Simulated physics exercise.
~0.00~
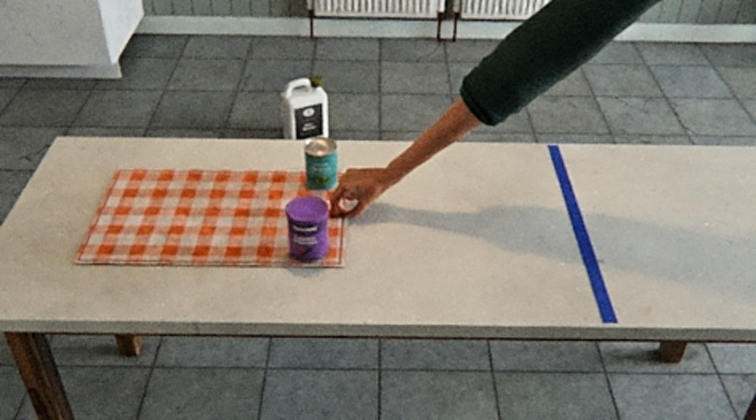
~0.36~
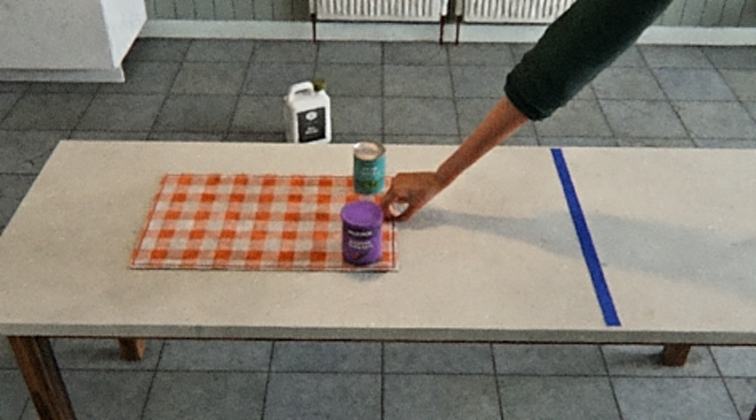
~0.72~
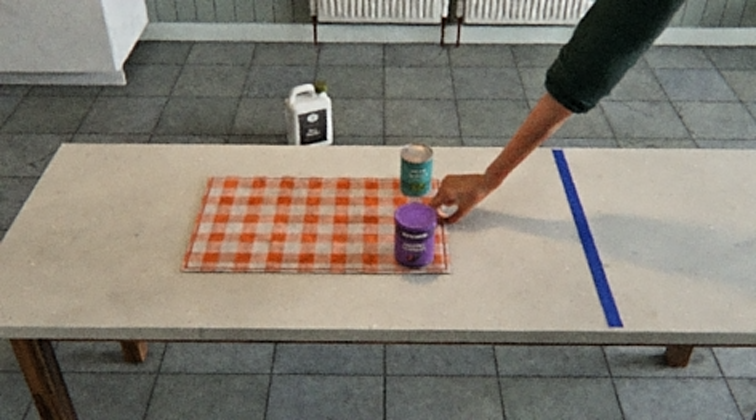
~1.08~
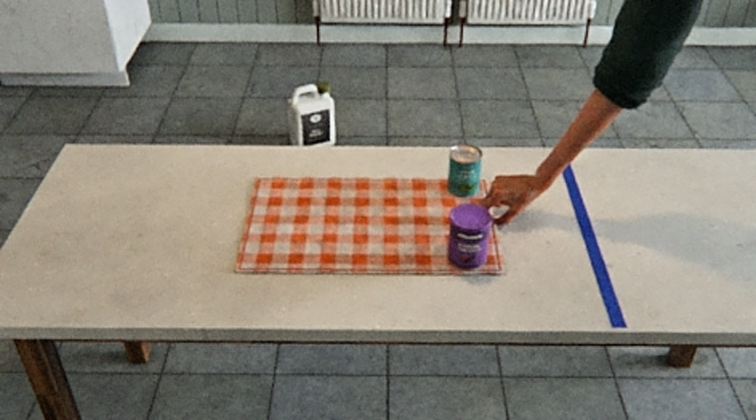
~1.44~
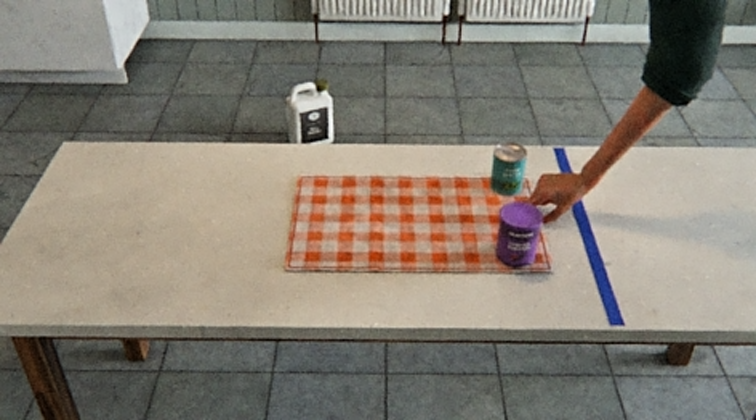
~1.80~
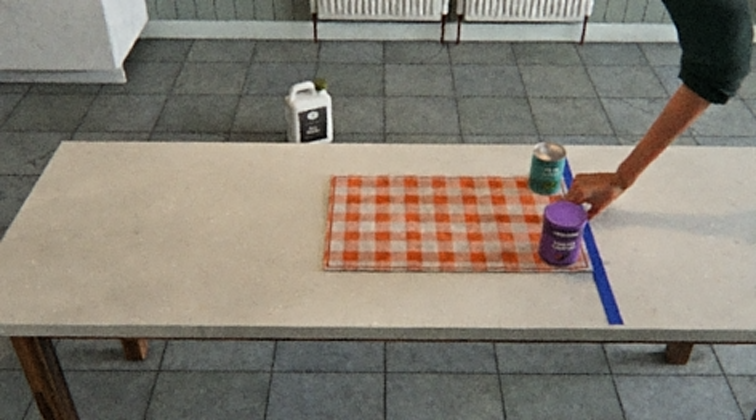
A hand pulls a checkered orange cloth carrying two upright tins right to blue tape.
